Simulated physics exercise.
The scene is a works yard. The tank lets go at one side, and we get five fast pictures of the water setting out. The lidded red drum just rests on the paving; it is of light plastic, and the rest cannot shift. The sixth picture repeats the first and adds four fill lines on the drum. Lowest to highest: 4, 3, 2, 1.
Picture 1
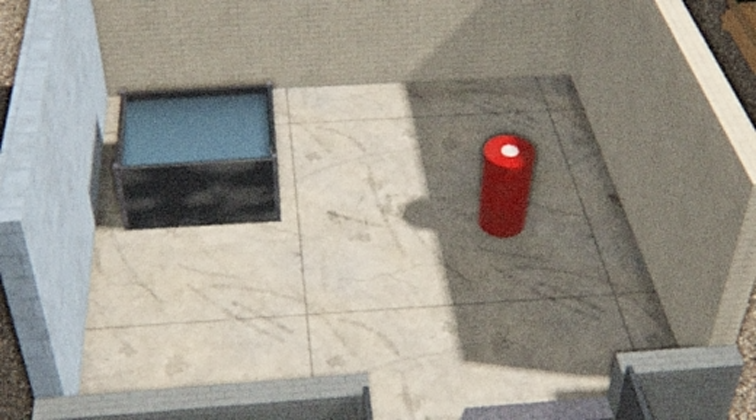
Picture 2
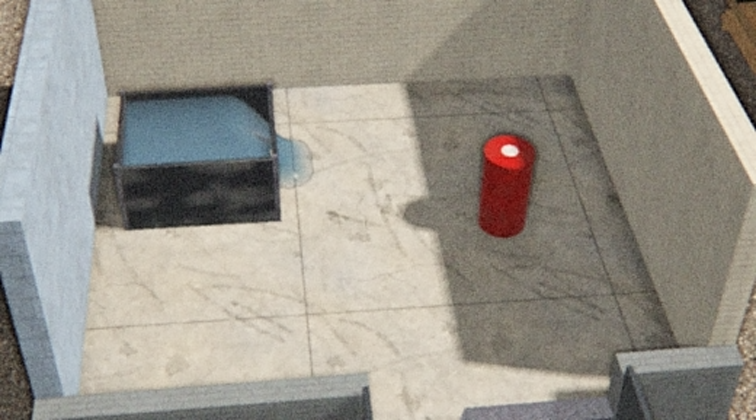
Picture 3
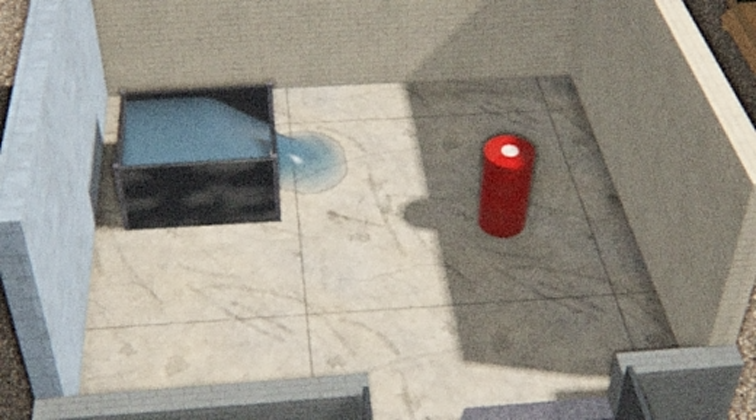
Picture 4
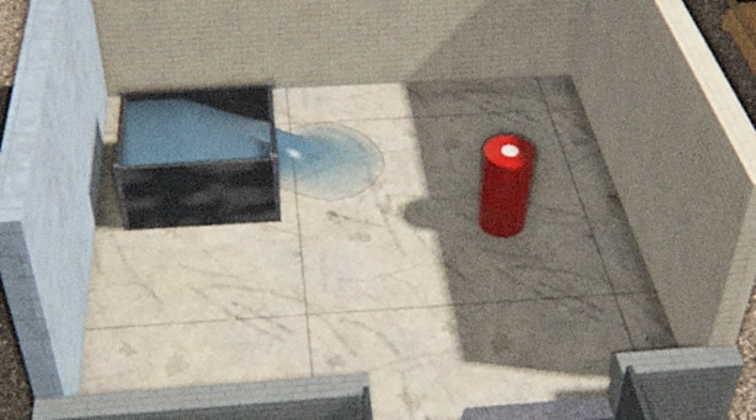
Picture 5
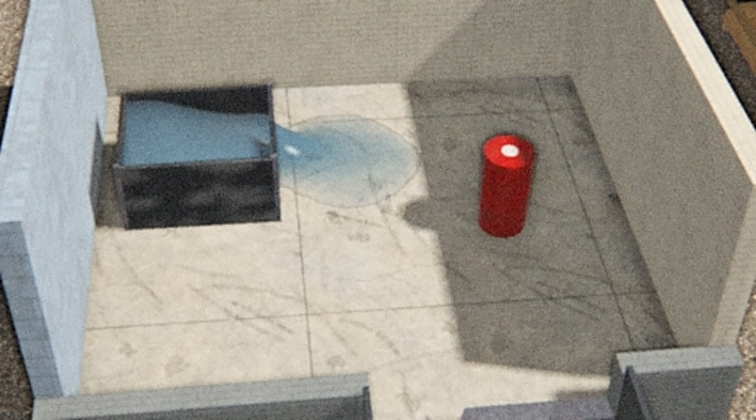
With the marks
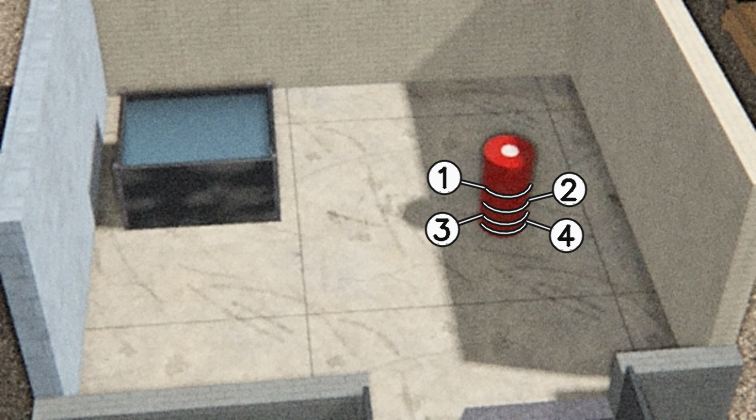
Dark open-topped tank of water in a walled yard pouring from its right side, a puddle spreading rightward across pale ground.
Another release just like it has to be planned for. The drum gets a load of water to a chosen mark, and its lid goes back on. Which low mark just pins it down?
It is 3.
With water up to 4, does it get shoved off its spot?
Yes, that goes wrong.
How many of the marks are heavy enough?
Three.
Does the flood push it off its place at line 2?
No, that is safe.
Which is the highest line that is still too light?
Line 4.
On the marked copy, 1 at (511, 196); 2 at (509, 212); 3 at (508, 224); 4 at (507, 233); from the bottom up 4, 3, 2, 1.
With 1, it does not move.
With 2, it does not move.
With 3, it does not move.
With 4, it is pushed about twice its own width away.
